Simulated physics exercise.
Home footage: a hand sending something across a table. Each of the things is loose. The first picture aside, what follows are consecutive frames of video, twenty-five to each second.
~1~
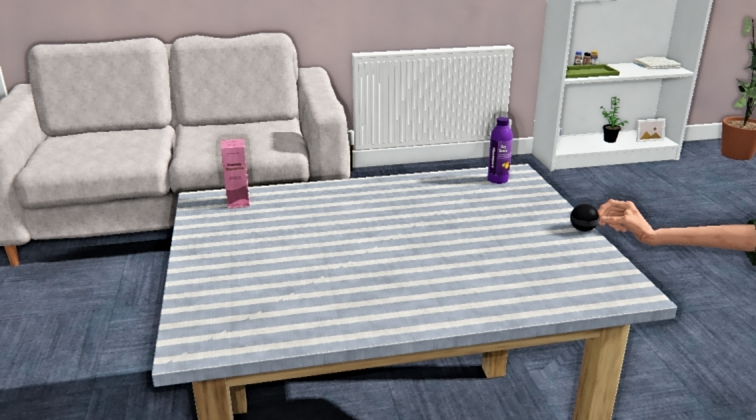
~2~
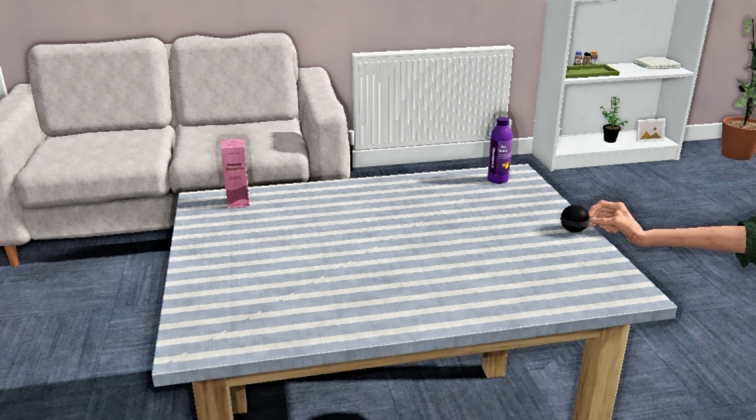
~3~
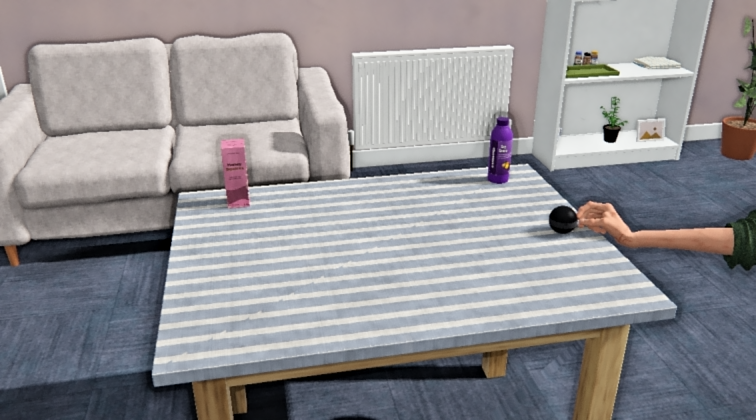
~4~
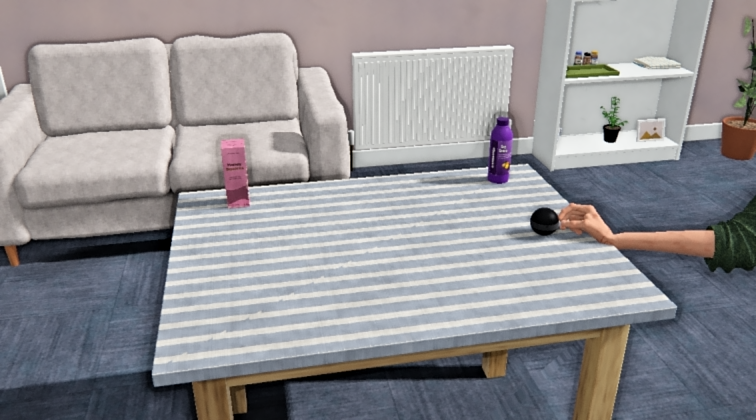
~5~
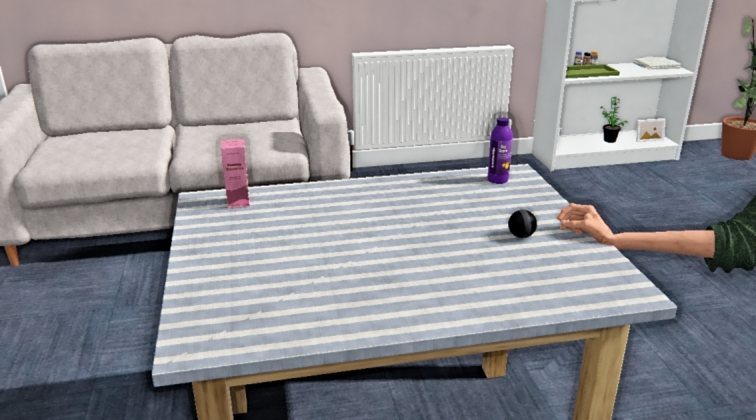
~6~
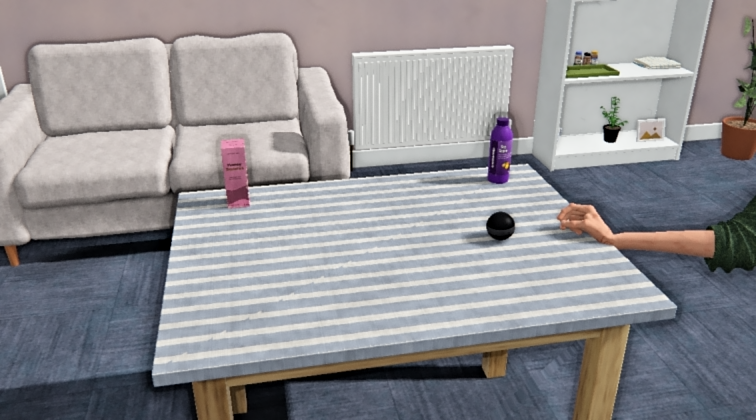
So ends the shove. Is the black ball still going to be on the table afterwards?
No: Goes off.
Then, 0.40 s past the last view, black ball displaced well along near (276, 249).
Then, 0.80 s past the last view, black ball now off the table.
Finally, off the table, black ball.
